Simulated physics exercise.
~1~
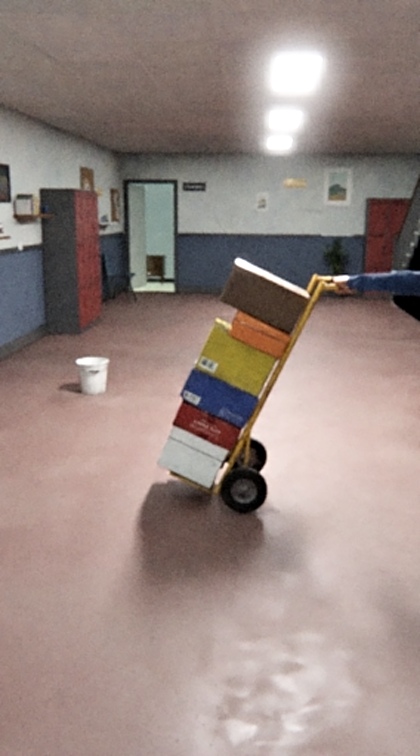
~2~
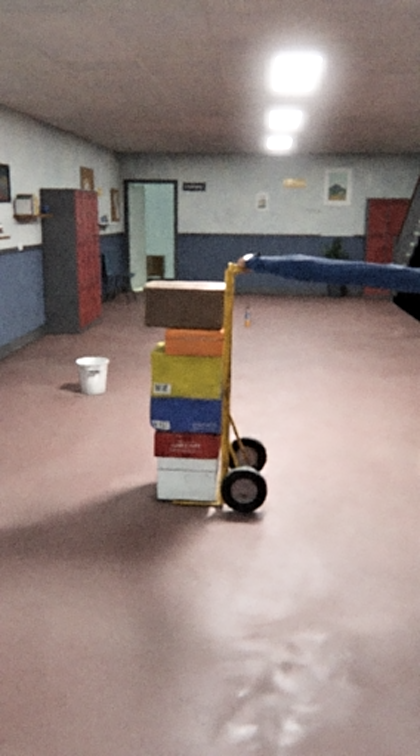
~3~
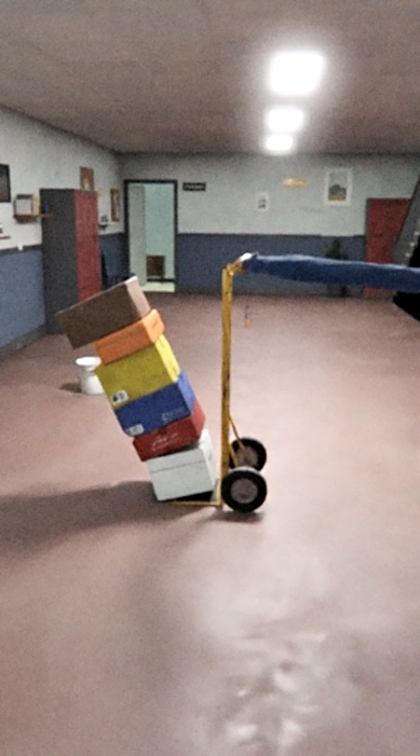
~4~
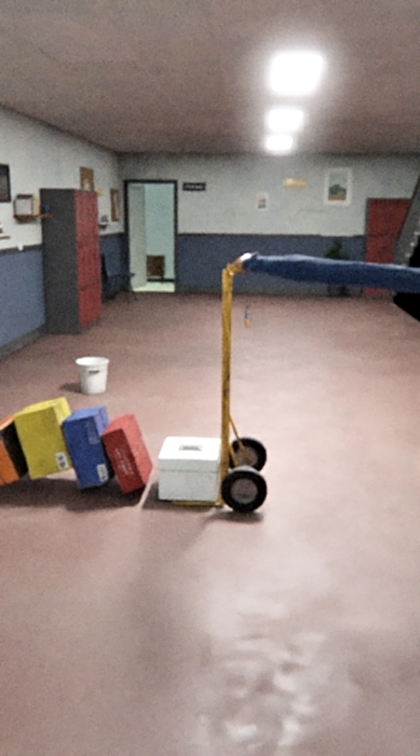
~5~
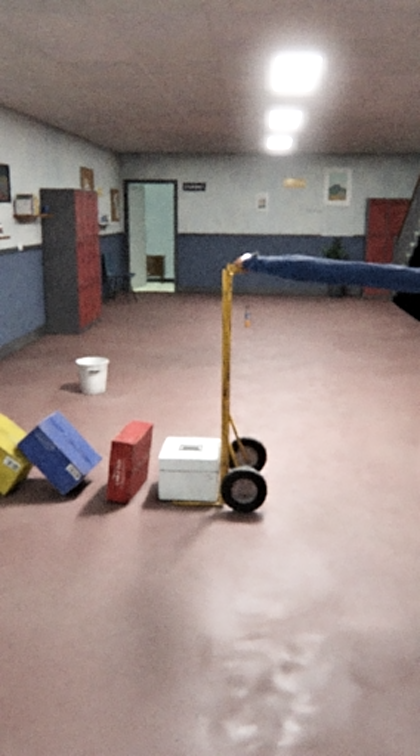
A blue-sleeved arm reaches in from the right, holding a yellow hand truck tilted back in a long room with blue-and-white walls, seen from the side by a still camera. Stacked on it, bottom to top, are a white toolbox, red, blue, yellow and orange boxes, and a brown one. The arm lets the truck swing forward to the left until it stands upright and stops. The boxes above the white one keep tipping left and topple to the floor. The white toolbox stays on the plate, with the red, blue and yellow boxes lying to its left.
